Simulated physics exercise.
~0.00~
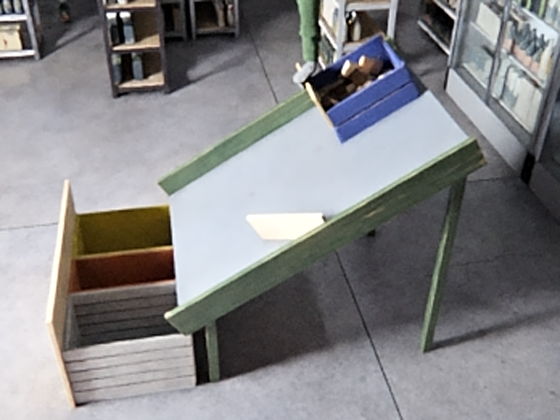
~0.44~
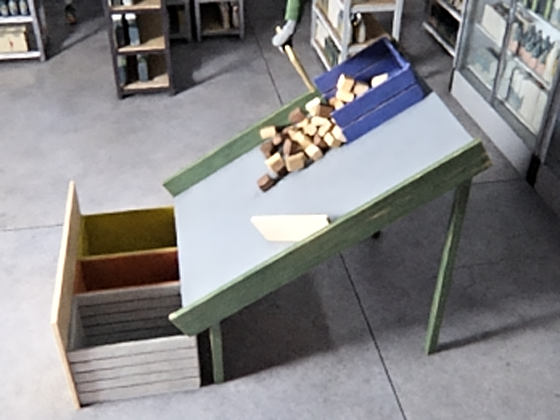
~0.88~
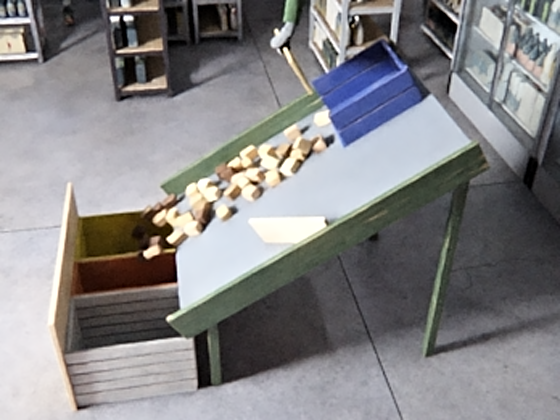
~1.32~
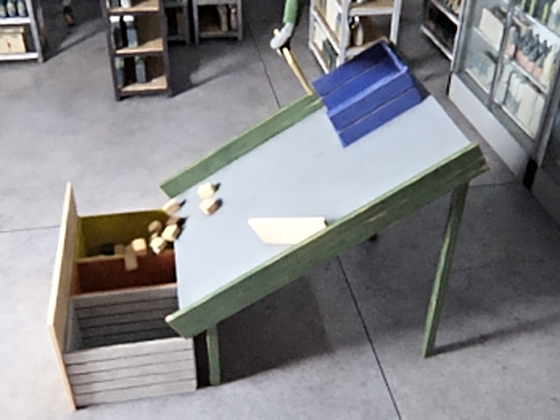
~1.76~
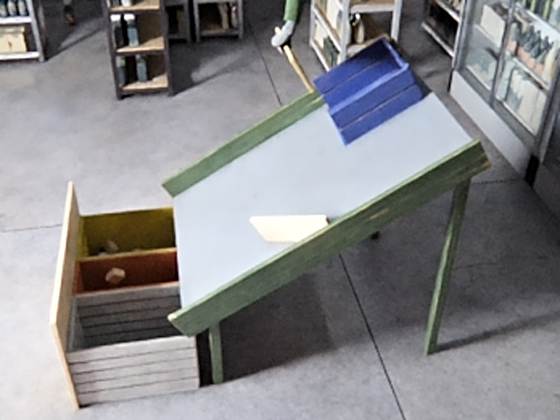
A gloved hand and green sleeve show at the top of a grey-floored room lined with shelves of bottles, seen from above by a slightly swaying camera. A sloping grey table with green edges runs down from a blue pen of wooden blocks at upper right, past a pale angled board, to yellow, orange and whitish bins at lower left. The gate lifts clear, and the light and dark blocks spill out. They tumble down the far side of the slope and drop into the yellow and orange bins. The last stragglers follow, leaving the slope bare and the whitish bin empty.
